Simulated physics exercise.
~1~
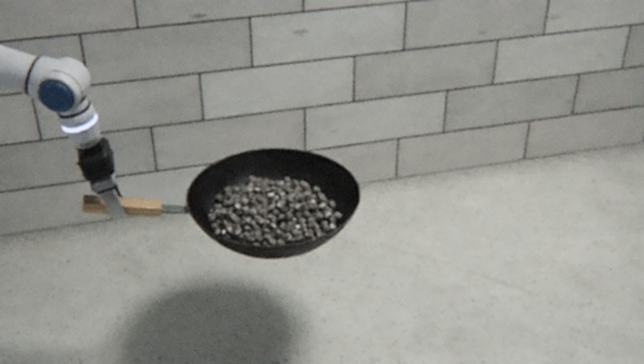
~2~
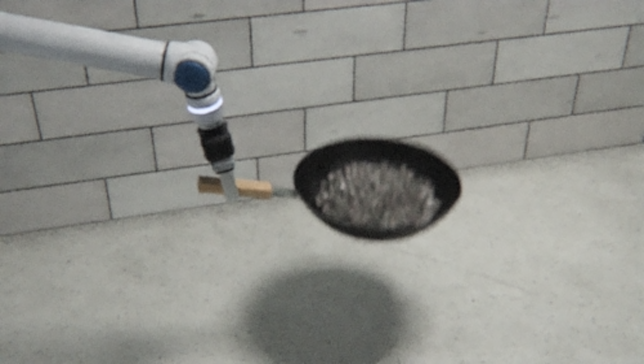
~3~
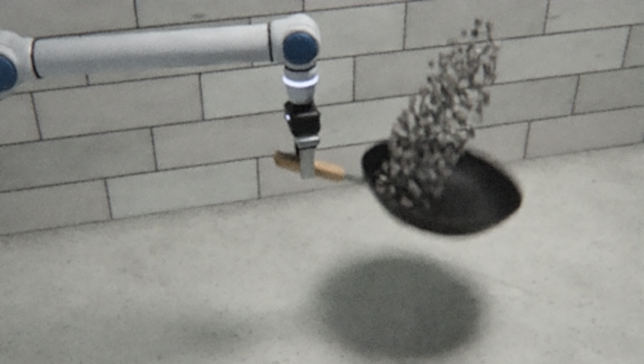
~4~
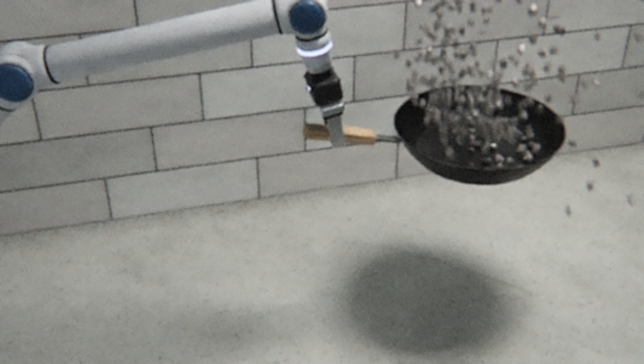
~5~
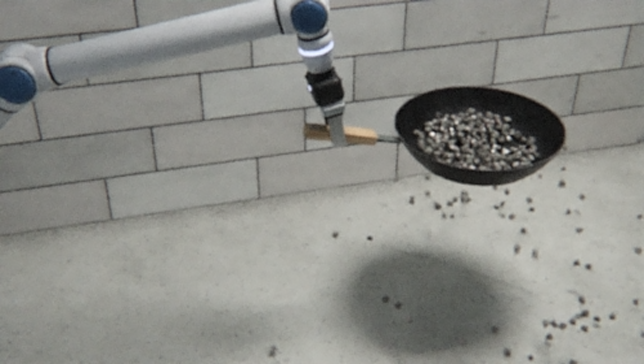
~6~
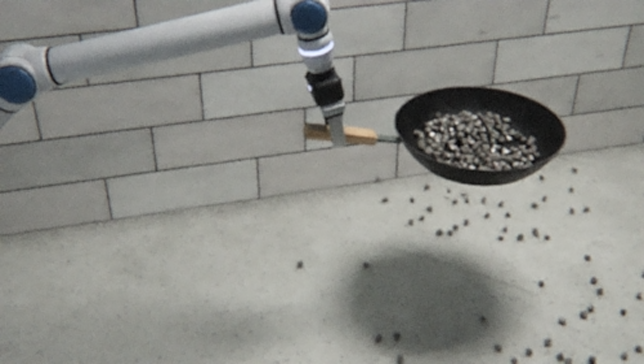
A robot arm swings a pan right, tossing dark pebbles that partly spill onto the floor.
